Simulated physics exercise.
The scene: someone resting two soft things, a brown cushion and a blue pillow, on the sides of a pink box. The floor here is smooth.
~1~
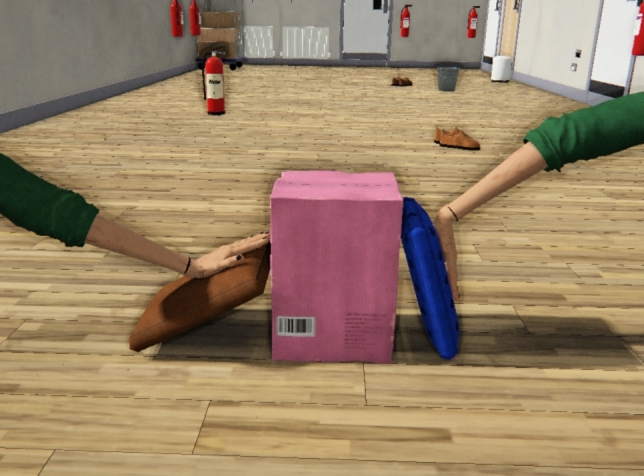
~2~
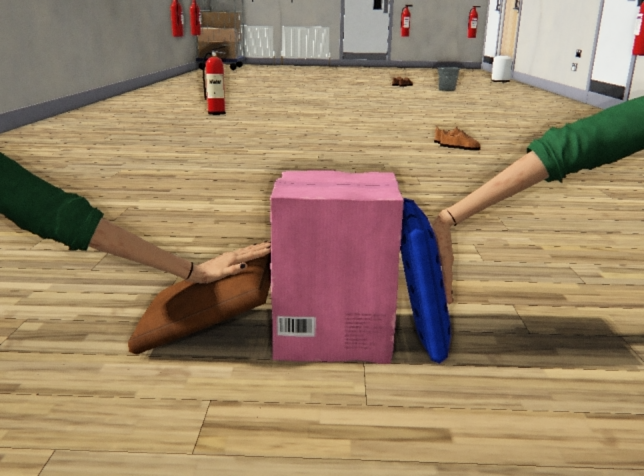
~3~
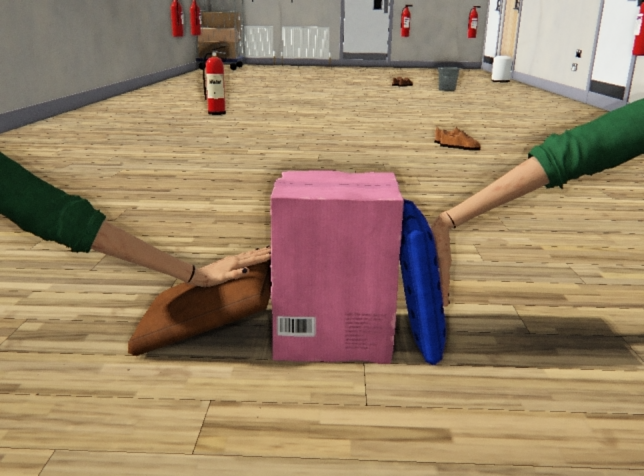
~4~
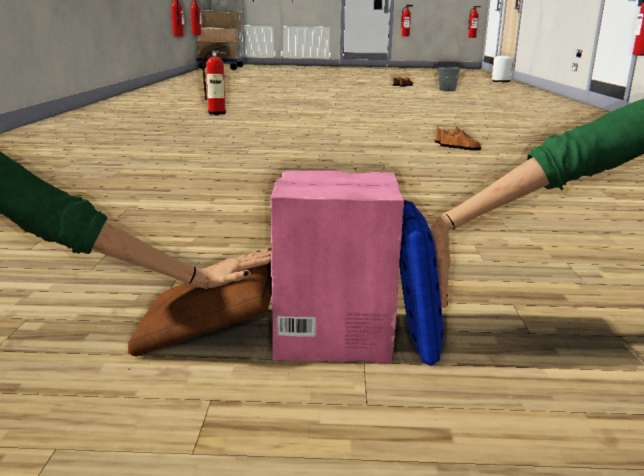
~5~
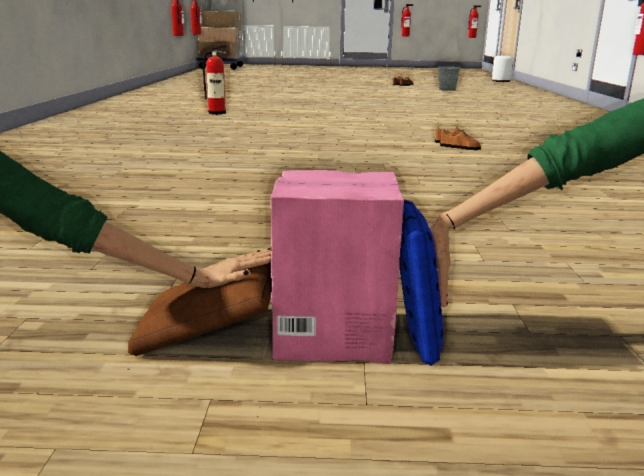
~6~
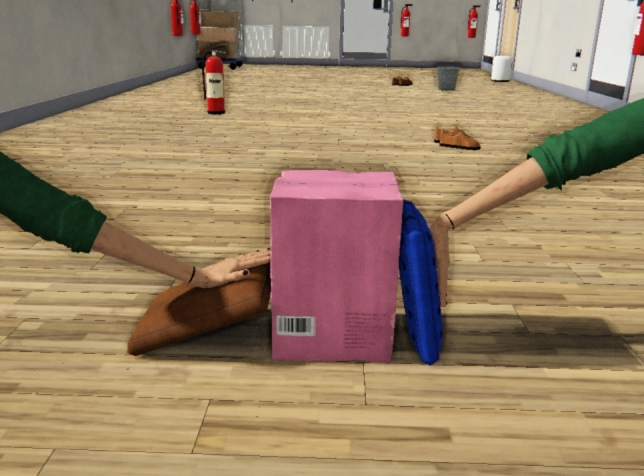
The video shows two hands in green sleeves pressing a brown cushion and a blue pillow against opposite sides of a pink box; the cushion sinks slightly lower on the left, the pillow straightens slightly, then both stay nearly still.
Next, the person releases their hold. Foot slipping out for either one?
Outcome - brown cushion: Slips out; blue pillow: Holds.
Then, 0.22 s on from there, cushion flat on the floor near (205, 318); pillow propped as before near (417, 279).
In the end, cushion flat on the floor near (204, 319); pillow propped as before near (417, 279). The brown cushion slides down flat and the blue pillow keeps leaning.
